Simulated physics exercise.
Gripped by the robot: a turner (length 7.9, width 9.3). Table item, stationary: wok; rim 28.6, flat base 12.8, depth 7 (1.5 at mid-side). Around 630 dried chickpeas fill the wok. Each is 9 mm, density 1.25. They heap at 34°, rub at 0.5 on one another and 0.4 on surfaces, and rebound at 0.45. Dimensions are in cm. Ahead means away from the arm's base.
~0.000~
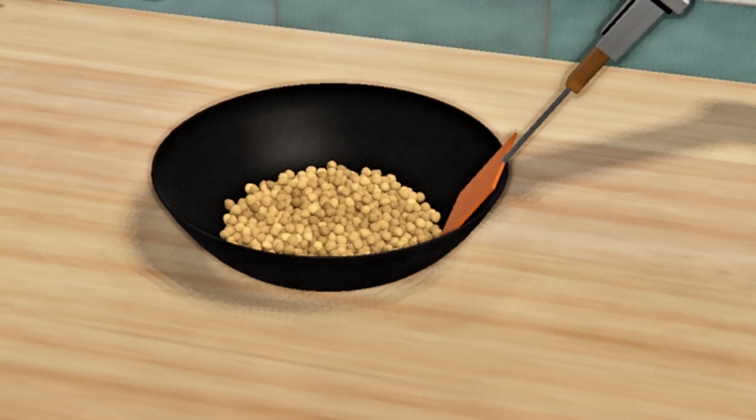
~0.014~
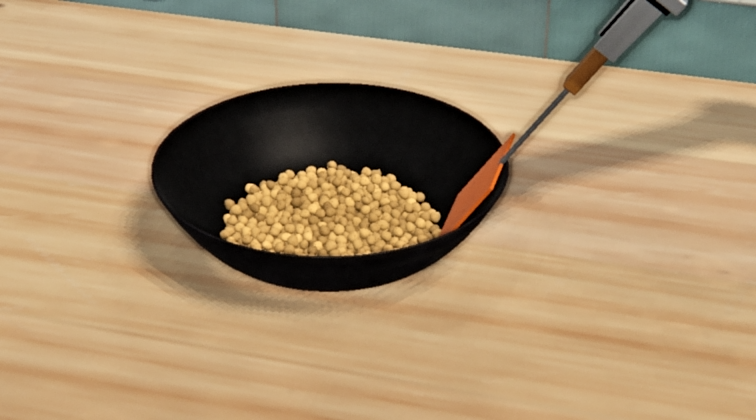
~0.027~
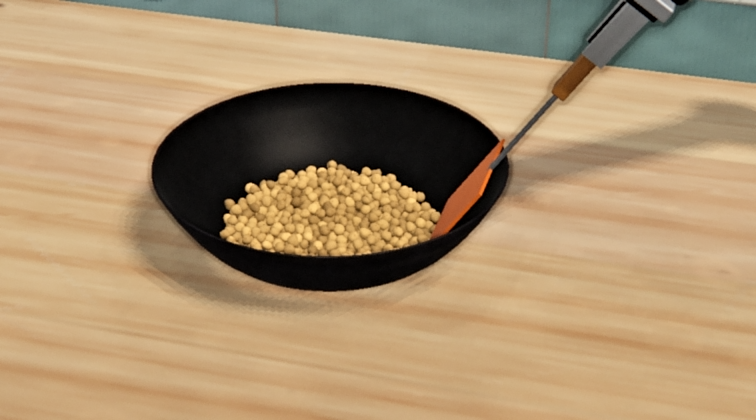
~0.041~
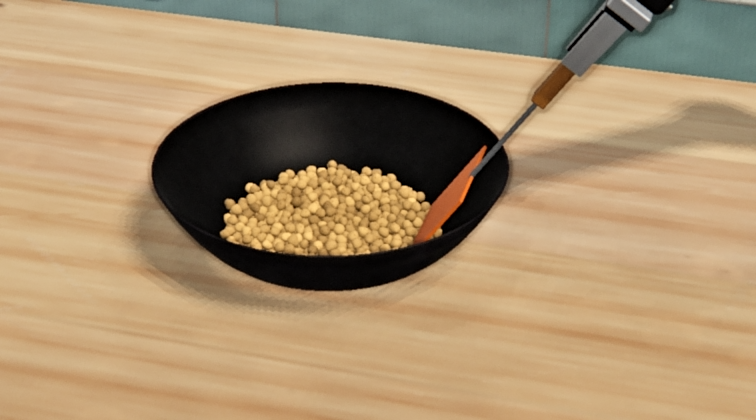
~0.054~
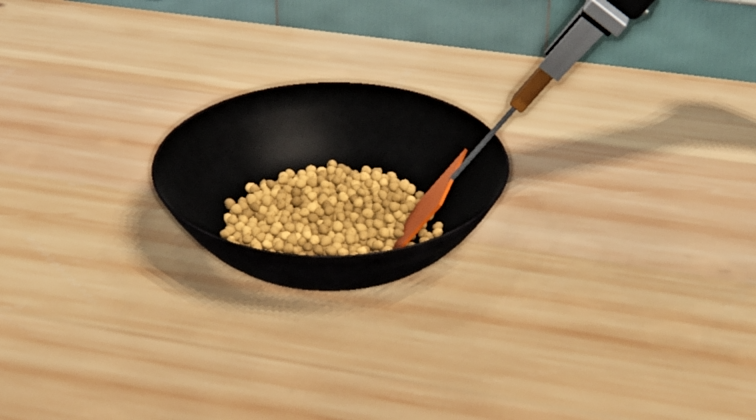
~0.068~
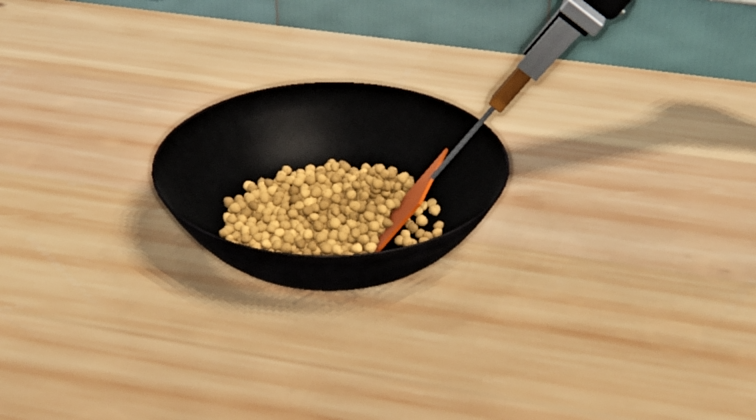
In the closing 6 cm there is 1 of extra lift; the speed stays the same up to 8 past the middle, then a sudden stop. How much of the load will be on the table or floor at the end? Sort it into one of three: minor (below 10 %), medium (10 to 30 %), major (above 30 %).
Medium, 10 to 30 %.
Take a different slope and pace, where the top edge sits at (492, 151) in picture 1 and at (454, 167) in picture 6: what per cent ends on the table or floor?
Off the vessel, on the table or floor: Some 0 percent.
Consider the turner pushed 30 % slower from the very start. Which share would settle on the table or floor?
It would be near 5 per cent.
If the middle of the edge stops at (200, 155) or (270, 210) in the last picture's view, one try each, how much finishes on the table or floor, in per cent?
I'd say roughly 40 per cent, then roughly 0 per cent.
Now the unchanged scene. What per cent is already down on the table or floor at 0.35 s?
It comes to some 0 in a hundred.
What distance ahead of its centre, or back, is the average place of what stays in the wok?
It sits some 5.0 centimetres ahead of centre.
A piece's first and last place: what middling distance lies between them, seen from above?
I'd put it at close to 5 centimetres.
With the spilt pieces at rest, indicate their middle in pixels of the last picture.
Around pixel (24, 177).
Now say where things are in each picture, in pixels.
In the first picture, the turner top edge at (505, 159), sloping 56°; upper third of the load around (331, 214), from x 225 to 435, top at y 165; 628 in the wok.
In the second picture, the turner top edge at (503, 160), sloping 56°; upper third of the load around (331, 214), from x 225 to 440, top at y 165.
In the third picture, the turner top edge at (493, 166), sloping 56°; upper third of the load around (331, 214), from x 225 to 440, top at y 165.
In the fourth picture, the turner top edge at (474, 173), sloping 56°; upper third of the load around (333, 215), from x 225 to 440, top at y 165.
In the fifth picture, the turner top edge at (454, 176), sloping 56°; upper third of the load around (343, 212), from x 225 to 440, top at y 165.
In the sixth picture, the turner top edge at (434, 175), sloping 56°; upper third of the load around (344, 206), from x 225 to 440, top at y 165; 628 in the wok.
After 0.10 s, sloping 56°, highest piece 11 above the table; 628 in the wok.
After 0.13 s, sloping 56°, highest piece 14 above the table; 626 in the wok, 2 on the blade or in flight.
After 0.35 s, sloping 56°, highest piece 12 above the table; 545 in the wok, 13 on the table or floor, 70 on the blade or in flight.
After 1.40 s, sloping 56°, highest piece 6 above the table; 545 in the wok, 83 on the table or floor.
In the end, 545 in the wok, 83 on the table or floor. That is 13 % on the table or floor.
